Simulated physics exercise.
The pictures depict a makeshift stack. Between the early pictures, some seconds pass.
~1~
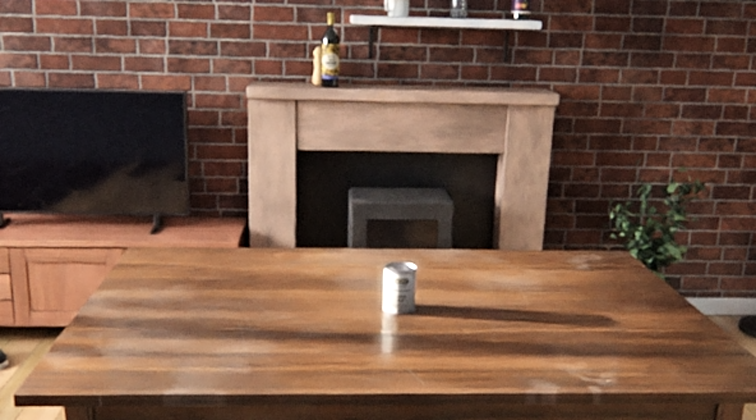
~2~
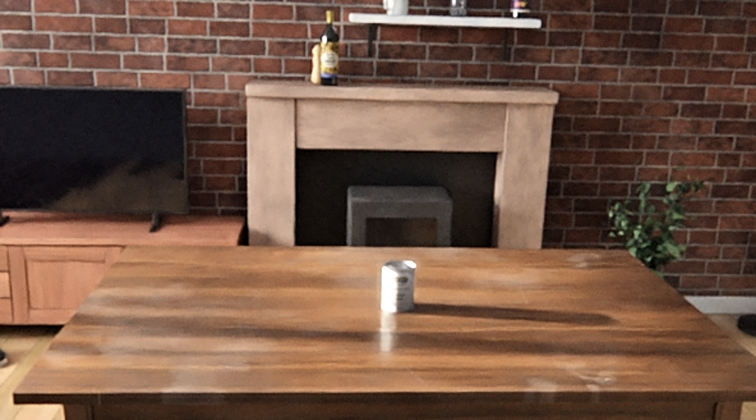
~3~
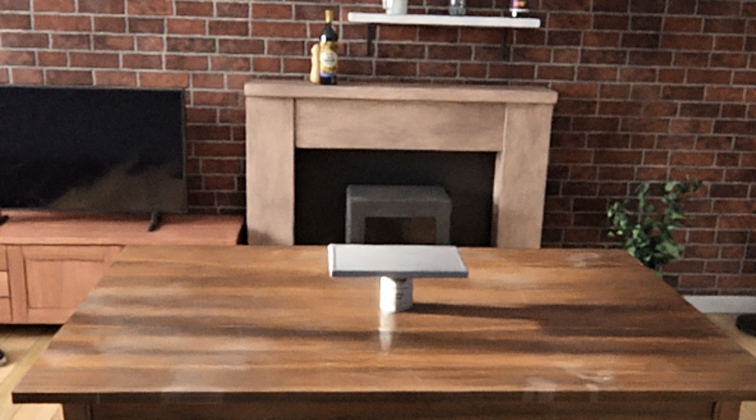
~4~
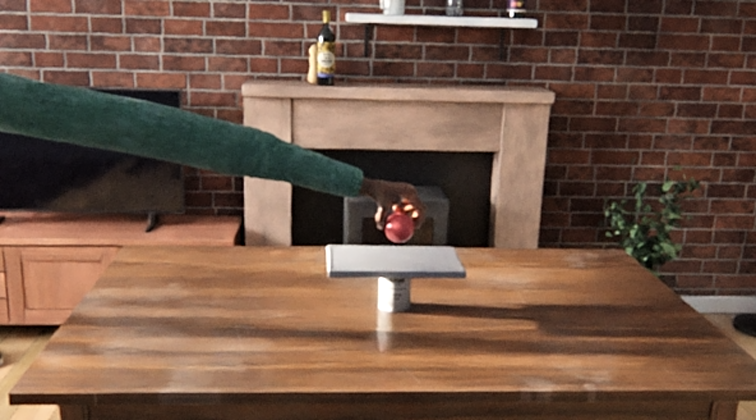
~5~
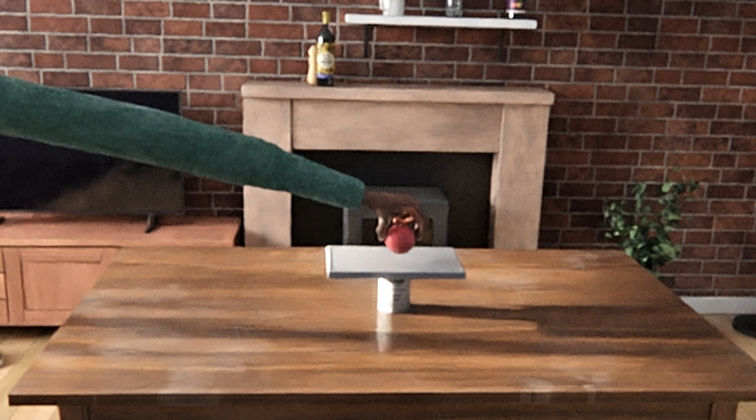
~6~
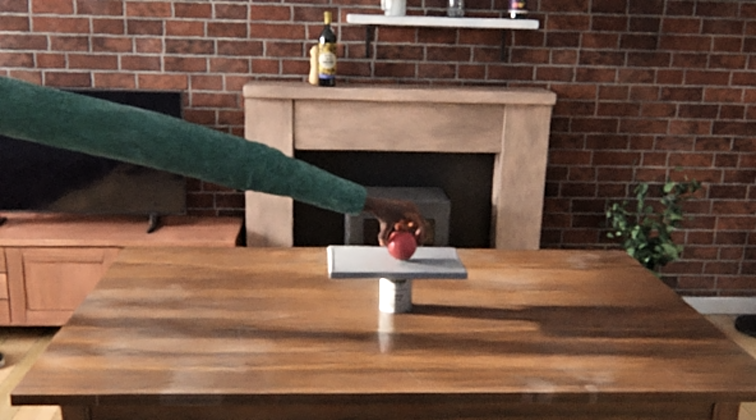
The footage shows a small can standing on a wooden table, then a grey lid resting flat on top of it, before a green-sleeved arm reaches in from the left and lowers a red tomato onto the lid.
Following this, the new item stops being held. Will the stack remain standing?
Yes. Remains intact.
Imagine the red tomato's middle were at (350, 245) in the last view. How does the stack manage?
Well, it crumbles then.
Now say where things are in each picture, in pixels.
The last thing is not in view yet, in the first picture.
The last thing is not in view yet, in the second picture.
The last thing is not in view yet; grey lid (397, 261), in the third picture.
On its way; red tomato (400, 228); grey lid (394, 261), in the fourth picture.
On its way; red tomato (401, 239); grey lid (394, 262), in the fifth picture.
In place under the hand; red tomato (402, 246); grey lid (395, 262), in the sixth picture.
Then, 0.20 s later than the last frame, all is still.
Then, 0.50 s later than the last frame, red tomato resting near (402, 246).
When it is over, all 3 as before. End places, in pixels of the last picture, red tomato near (402, 246). The stack holds.
